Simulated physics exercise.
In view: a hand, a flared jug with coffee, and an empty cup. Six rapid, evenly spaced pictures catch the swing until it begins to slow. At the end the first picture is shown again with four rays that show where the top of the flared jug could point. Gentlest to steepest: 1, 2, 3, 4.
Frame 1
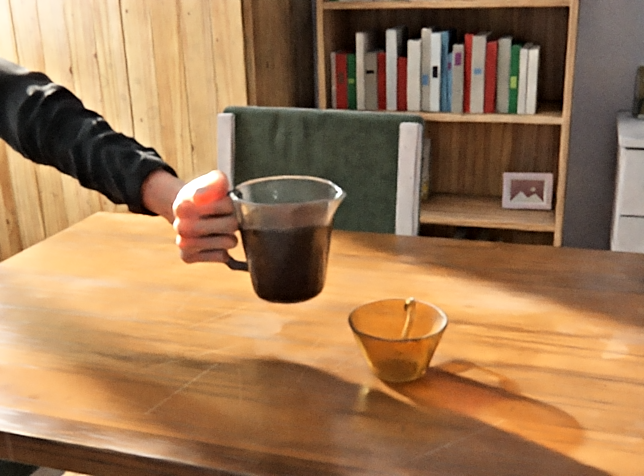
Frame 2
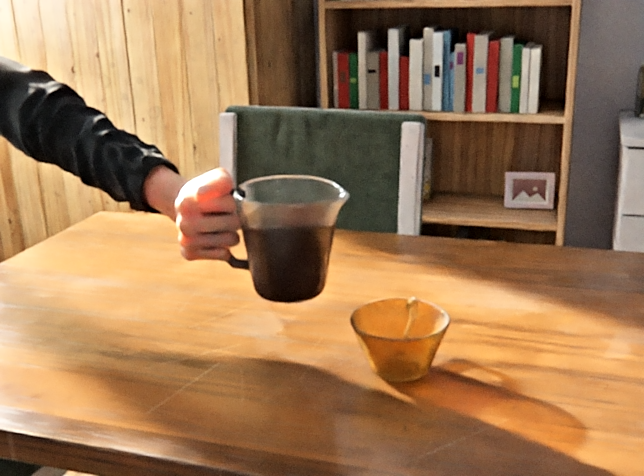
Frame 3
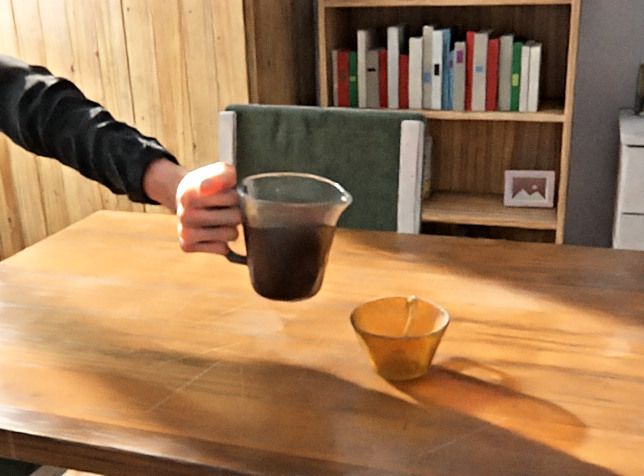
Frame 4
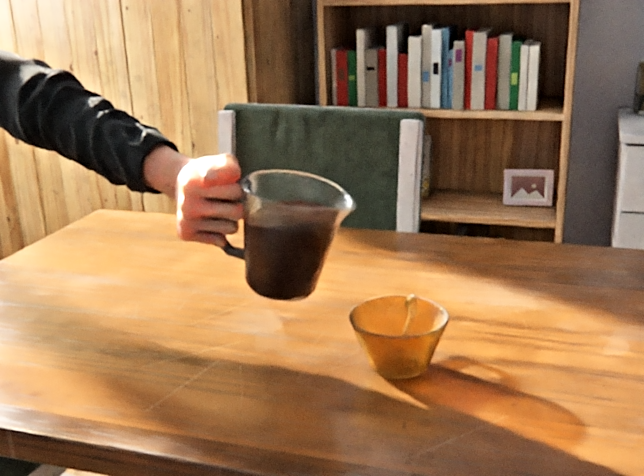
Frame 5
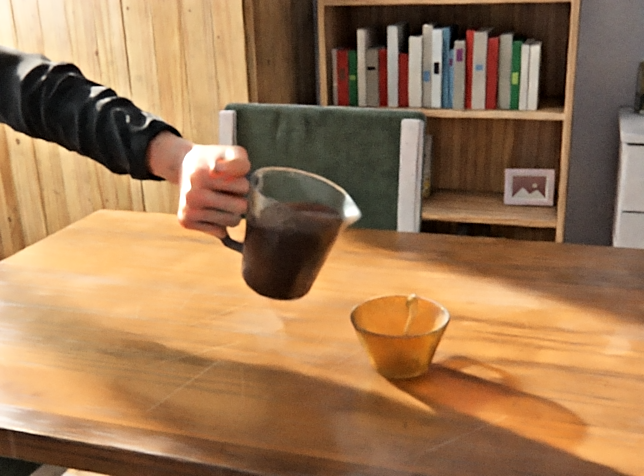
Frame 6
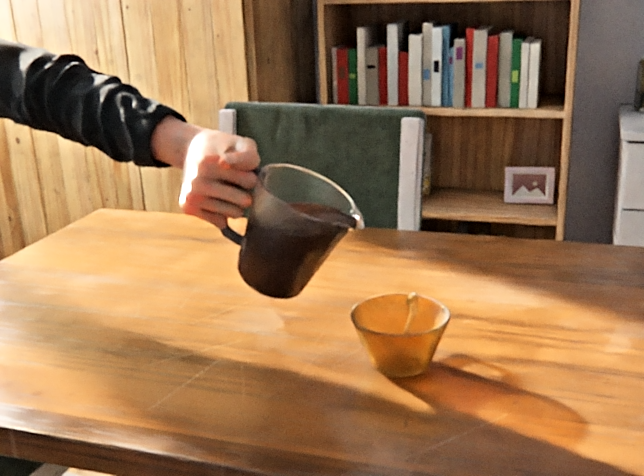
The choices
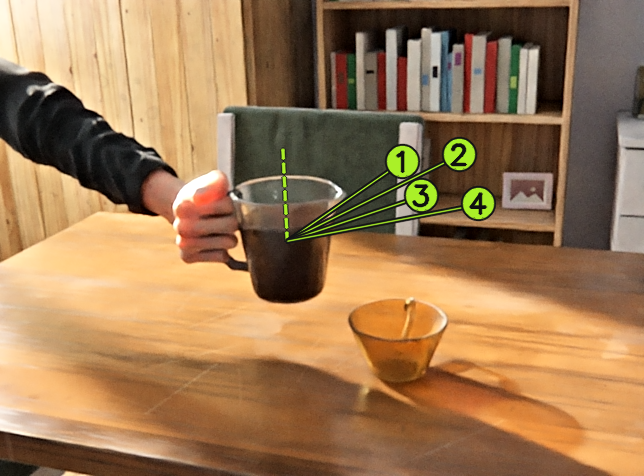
A hand holds a glass jug of dark coffee upright, then tilts it rightward.
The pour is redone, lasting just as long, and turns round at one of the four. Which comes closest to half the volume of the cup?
I would pick mark 1.
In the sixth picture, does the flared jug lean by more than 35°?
No.
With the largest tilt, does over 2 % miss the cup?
Yes.
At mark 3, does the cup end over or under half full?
Over half.
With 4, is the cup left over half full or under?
Over.
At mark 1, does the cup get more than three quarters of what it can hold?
No.
In lime, 1 at (388, 171); 2 at (444, 162); 3 at (405, 201); 4 at (461, 207).
With 1, the cup ends with about 52 % of what it can hold; 3 % of the coffee is spilt.
With 2, the cup ends with about 76 % of what it can hold; 3 % of the coffee is spilt.
With 3, the cup ends with about 88 % of what it can hold; 11 % of the coffee is spilt.
With 4, the cup ends with about 92 % of what it can hold; 22 % of the coffee is spilt.
